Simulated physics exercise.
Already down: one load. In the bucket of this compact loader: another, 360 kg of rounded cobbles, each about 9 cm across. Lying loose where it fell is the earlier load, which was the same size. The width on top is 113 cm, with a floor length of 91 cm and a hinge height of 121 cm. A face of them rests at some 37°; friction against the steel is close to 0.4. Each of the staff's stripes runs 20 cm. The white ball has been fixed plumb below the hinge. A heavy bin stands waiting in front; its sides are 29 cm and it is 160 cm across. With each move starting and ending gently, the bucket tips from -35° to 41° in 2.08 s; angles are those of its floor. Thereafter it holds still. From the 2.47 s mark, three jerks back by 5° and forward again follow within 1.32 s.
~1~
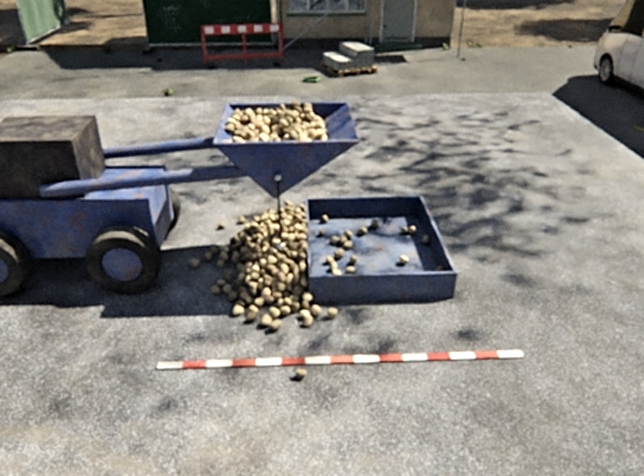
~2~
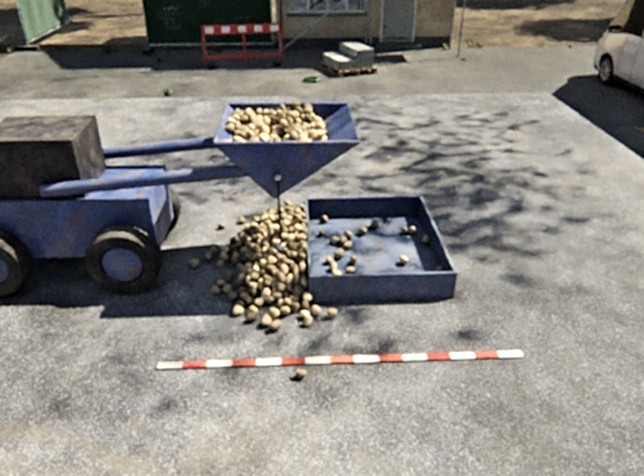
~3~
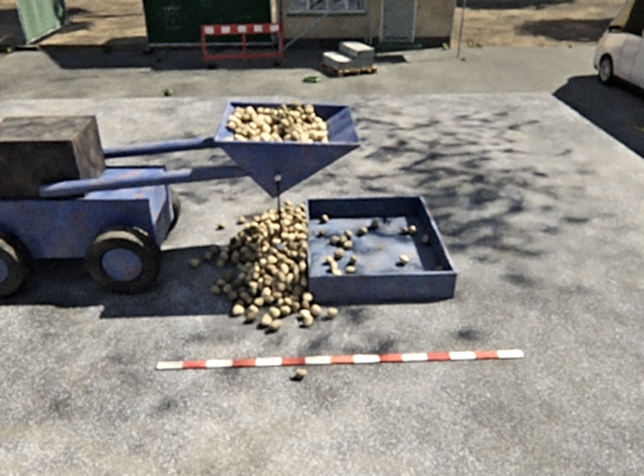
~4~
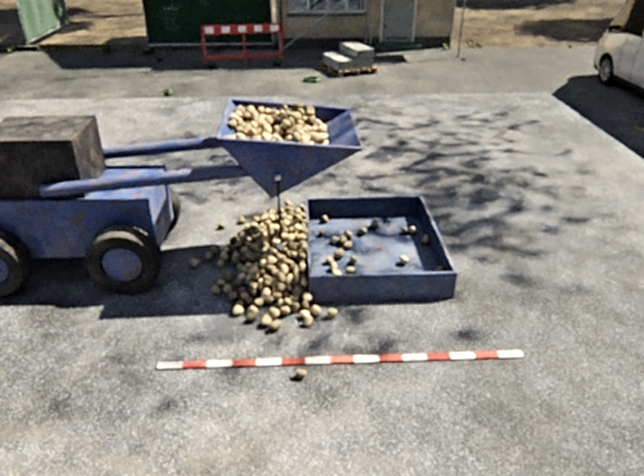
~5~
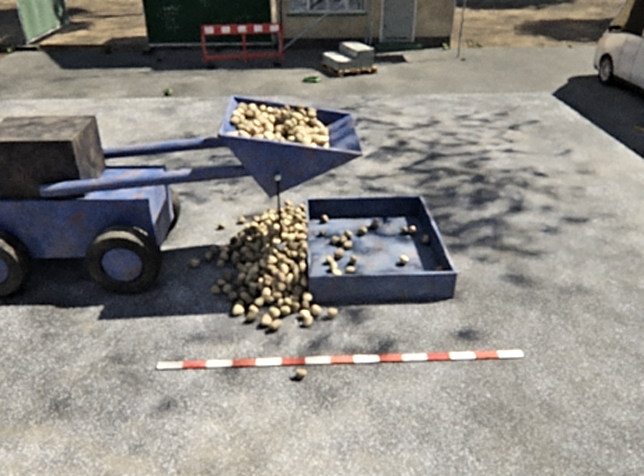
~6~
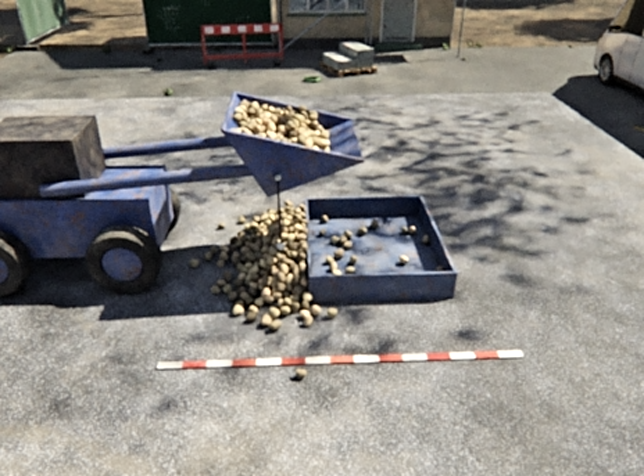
The blue bucket of a compact loader, heaped with tan stones, starts out nearly level at the top, above a loose pile beside a shallow blue bin. It gradually tilts forward, its right-hand lip dipping a little while the back edge rises slightly, and the stones stay inside.
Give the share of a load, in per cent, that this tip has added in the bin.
This tip adds roughly 100 per cent of a load.
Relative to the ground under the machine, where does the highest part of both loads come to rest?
Top of heap: Approx. 36 cm above ground level.
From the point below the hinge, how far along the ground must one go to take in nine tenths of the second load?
Close to 150 centimetres.
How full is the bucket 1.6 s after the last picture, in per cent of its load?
About 15 percent is still in there.
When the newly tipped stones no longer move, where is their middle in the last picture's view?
Around (380, 245).
Then, 1.0 s after the last picture the floor is at 29°; in per cent of one load, 93 in the bucket, 92 short of the bin, 14 in the bin, 1 beside or beyond the bin; the foremost stones are at (413, 251).
Then, 1.6 s after the last picture the floor is at 41°; in per cent of one load, 16 in the bucket, 92 short of the bin, 91 in the bin, 1 beside or beyond the bin; the foremost stones are at (429, 254).
Then, 3.7 s after the last picture the floor is at 41°; in per cent of one load, 0 in the bucket, 92 short of the bin, 107 in the bin, 1 beside or beyond the bin; the foremost stones are at (425, 235).
Then, 6.3 s after the last picture the floor is at 41°; in per cent of one load, 0 in the bucket, 92 short of the bin, 107 in the bin, 1 beside or beyond the bin; the foremost stones are at (425, 235). Net gain in the bin, 100.
